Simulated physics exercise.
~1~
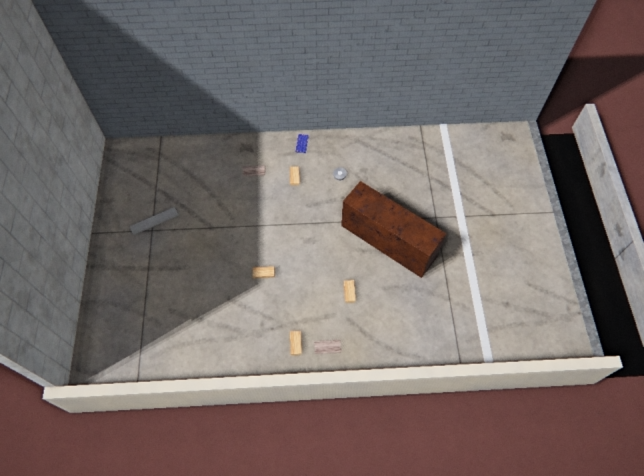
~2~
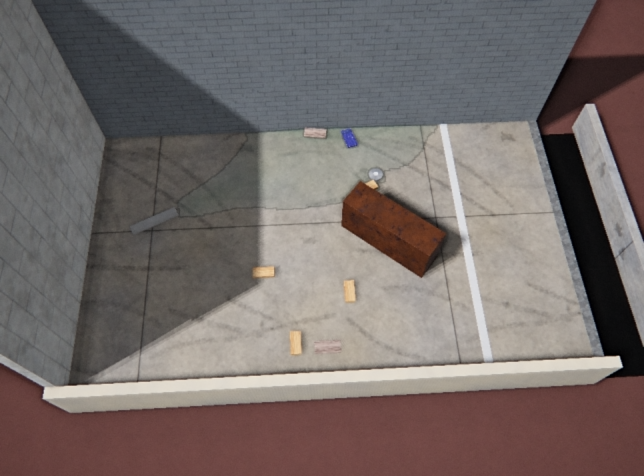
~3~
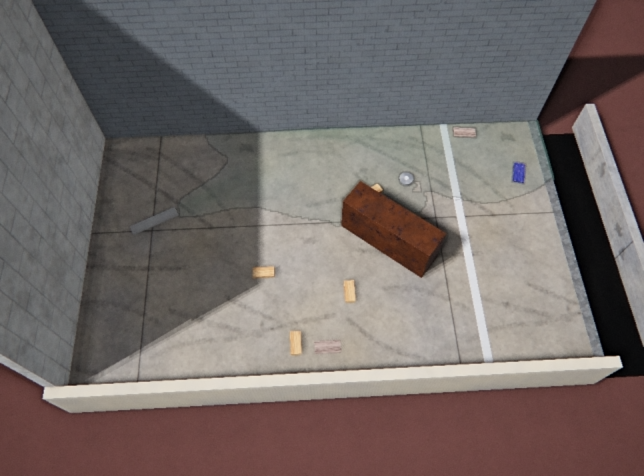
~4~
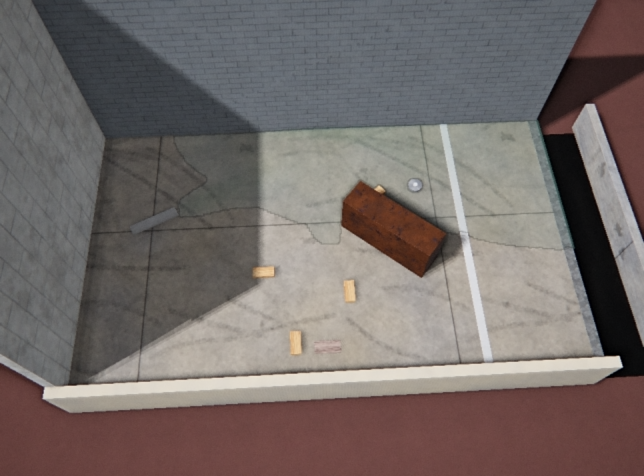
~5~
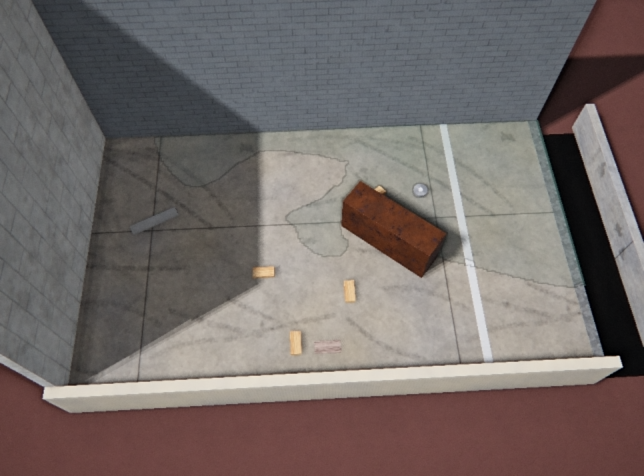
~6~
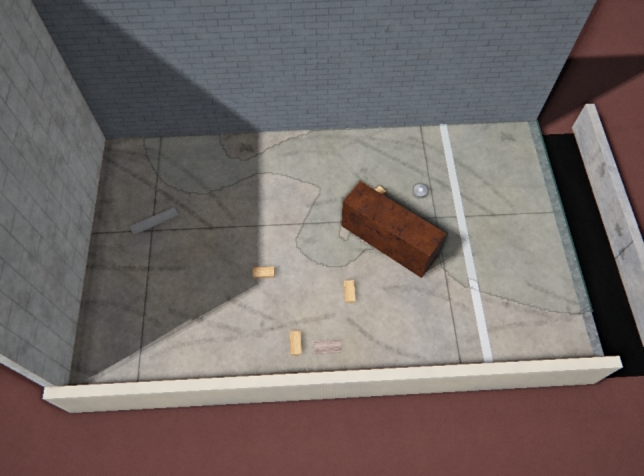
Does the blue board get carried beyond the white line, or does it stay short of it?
The blue board is carried beyond the white line. It travels right along the back of the floor, crosses the line and is later gone from view.
